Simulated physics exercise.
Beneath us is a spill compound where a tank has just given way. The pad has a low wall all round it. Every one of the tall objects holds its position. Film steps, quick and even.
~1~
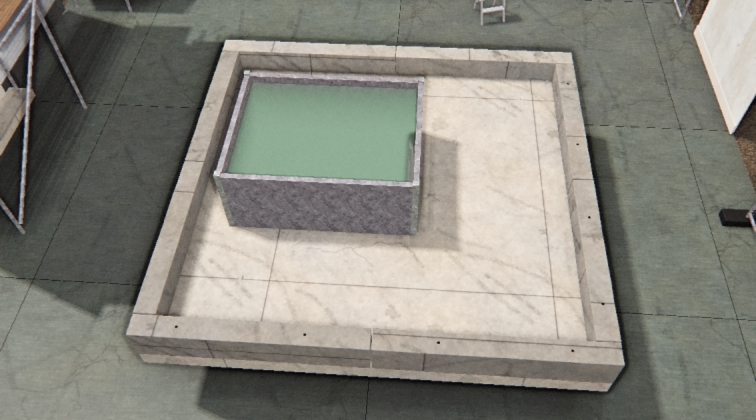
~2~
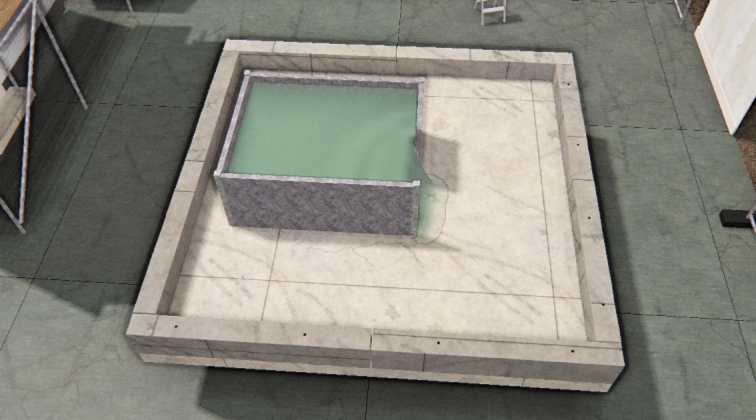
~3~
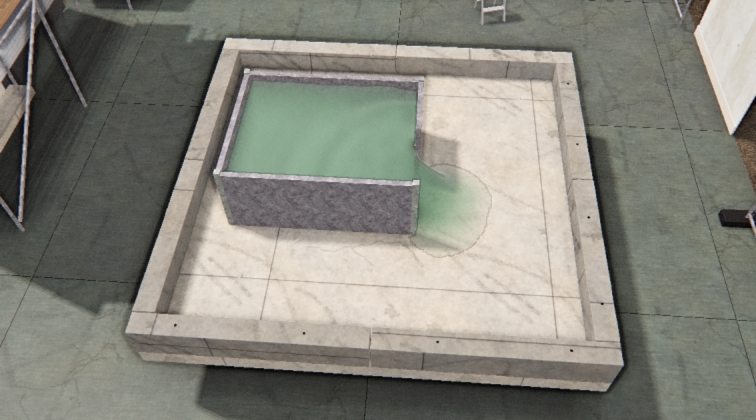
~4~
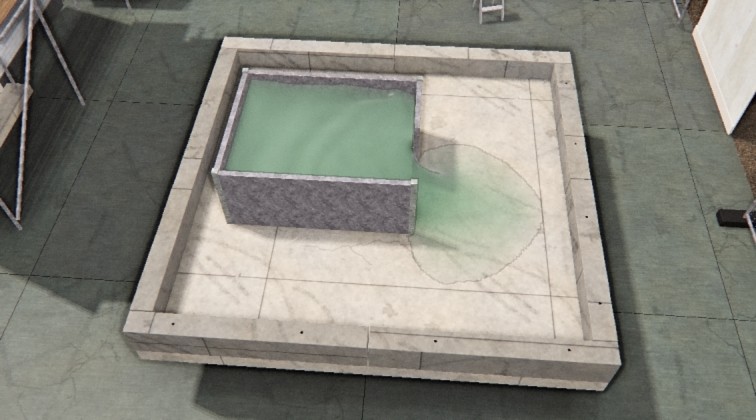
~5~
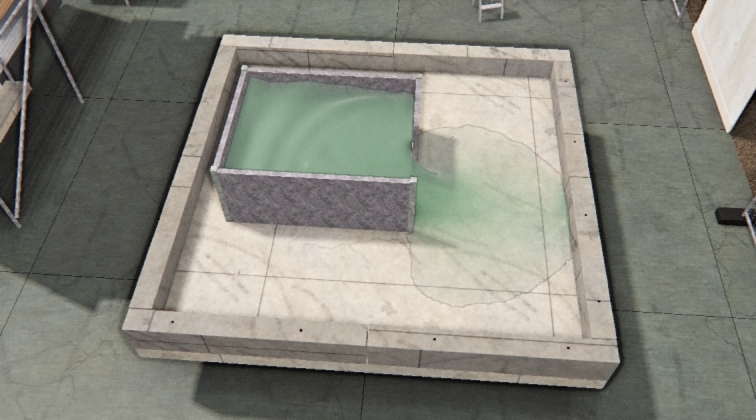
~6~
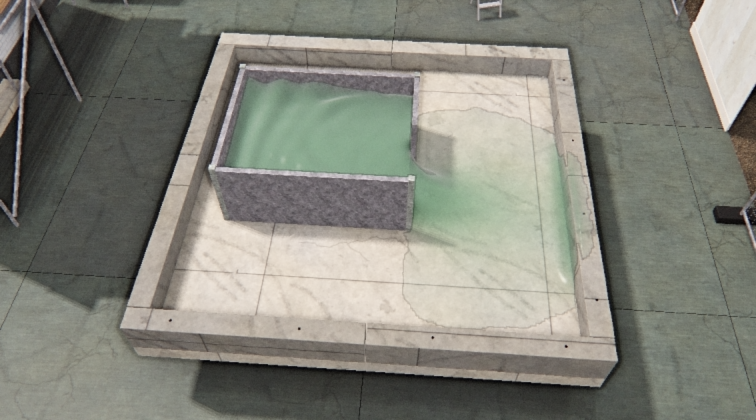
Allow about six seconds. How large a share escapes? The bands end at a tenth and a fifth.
The loss will stay below a tenth.
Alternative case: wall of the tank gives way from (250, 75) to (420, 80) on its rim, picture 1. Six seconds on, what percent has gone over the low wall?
Around 20 in a hundred.
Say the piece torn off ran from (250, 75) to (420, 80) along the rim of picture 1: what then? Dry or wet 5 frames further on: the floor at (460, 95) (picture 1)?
There: Flooded.
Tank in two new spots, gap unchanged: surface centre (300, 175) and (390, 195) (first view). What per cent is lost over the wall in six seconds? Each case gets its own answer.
About 4 and 14 per cent.
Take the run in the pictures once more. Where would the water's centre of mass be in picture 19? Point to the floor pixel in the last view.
Around pixel (403, 188) of the last picture.
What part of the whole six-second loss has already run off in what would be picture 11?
Around 15 % of the total, roughly.
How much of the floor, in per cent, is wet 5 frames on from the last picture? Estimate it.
Near 40 in a hundred.
A moment on, water covers 35 % of the floor; the low wall has let 0 % over.
Next, water covers 35 % of the floor; the low wall has let 1 % over.
Then, water covers 50 % of the floor; the low wall has let 5 % over.
Later, water covers 80 % of the floor; the low wall has let 6 % over.
In the end, water covers 85 % of the floor; the low wall has let 6 % over.
